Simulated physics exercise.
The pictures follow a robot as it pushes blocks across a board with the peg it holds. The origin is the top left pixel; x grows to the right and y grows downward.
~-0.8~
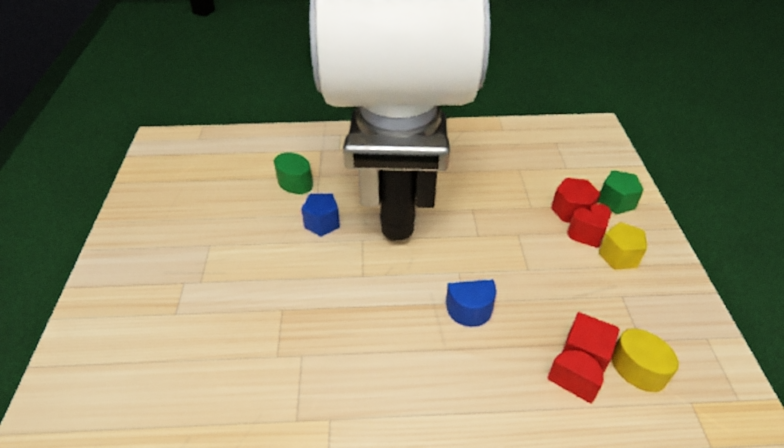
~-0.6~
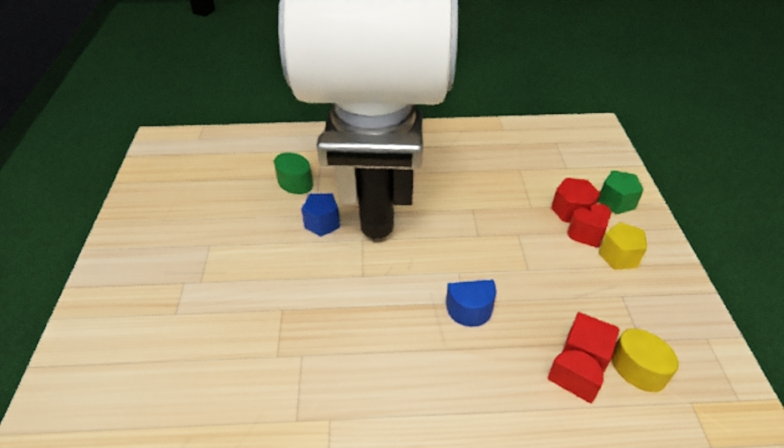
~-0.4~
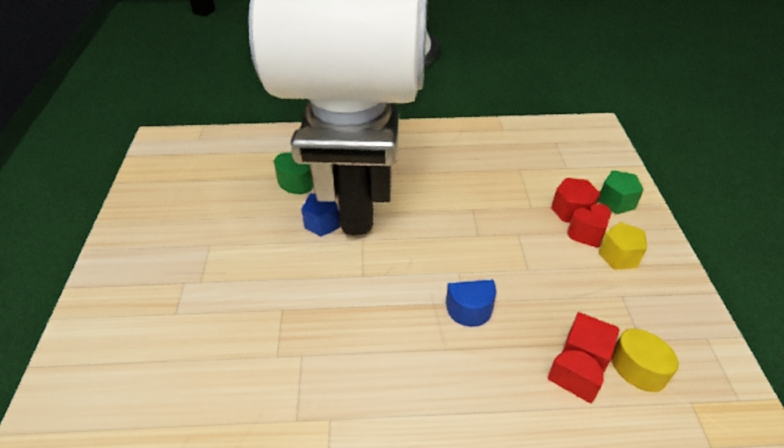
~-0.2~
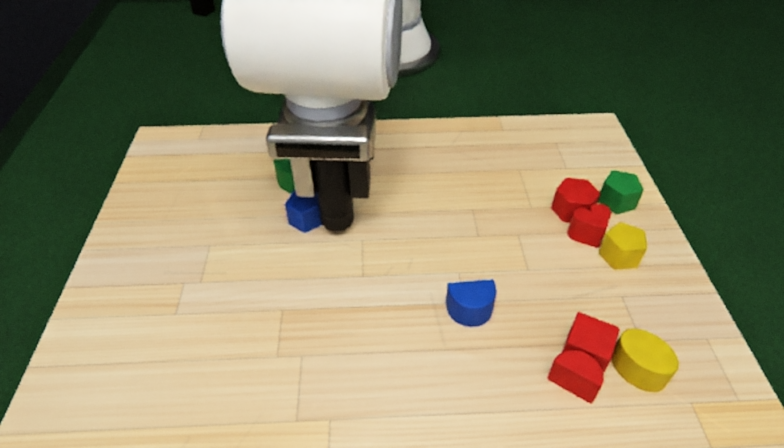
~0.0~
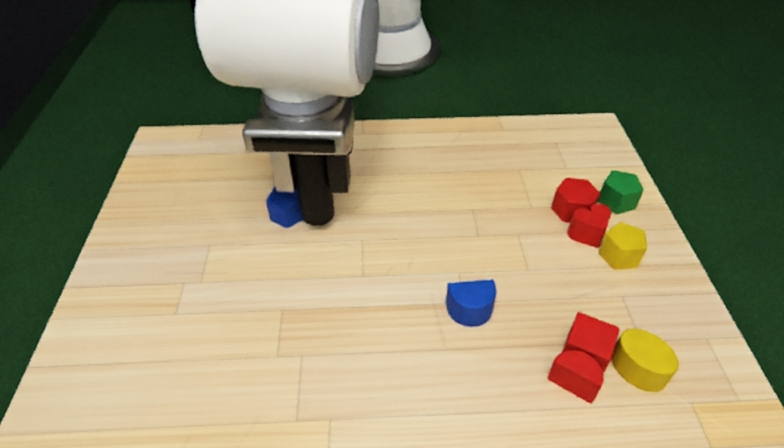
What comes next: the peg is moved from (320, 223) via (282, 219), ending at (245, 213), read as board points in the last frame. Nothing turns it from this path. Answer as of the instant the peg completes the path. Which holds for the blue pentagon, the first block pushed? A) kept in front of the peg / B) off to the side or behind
The answer is A.
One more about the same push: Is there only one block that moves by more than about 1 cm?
Going by the path, yes.
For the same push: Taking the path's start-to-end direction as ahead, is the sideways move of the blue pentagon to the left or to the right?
The right-hand side.
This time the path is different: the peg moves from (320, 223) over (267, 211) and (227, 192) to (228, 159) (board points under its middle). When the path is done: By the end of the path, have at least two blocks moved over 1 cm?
My answer is no.
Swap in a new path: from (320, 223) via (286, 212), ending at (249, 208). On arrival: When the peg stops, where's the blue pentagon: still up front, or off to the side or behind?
When the path ends, it will sit ahead of the peg.
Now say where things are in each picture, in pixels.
The first picture shows peg's lower end at (398, 230); blue pentagon at (320, 203); green elliptical block at (292, 163).
The second picture shows peg at (377, 228); blocks still.
The third picture shows peg at (357, 225); blocks still.
The fourth picture shows peg at (337, 221); blue pentagon at (304, 200).
The fifth picture shows peg at (319, 215); blue pentagon at (284, 195); green elliptical block hidden.
What follows on the original path. Halfway along, peg at (280, 211); blue pentagon at (249, 188), turned 20° clockwise.
At the end, peg at (243, 206); blue pentagon at (225, 177), turned 65° clockwise; green elliptical block still.
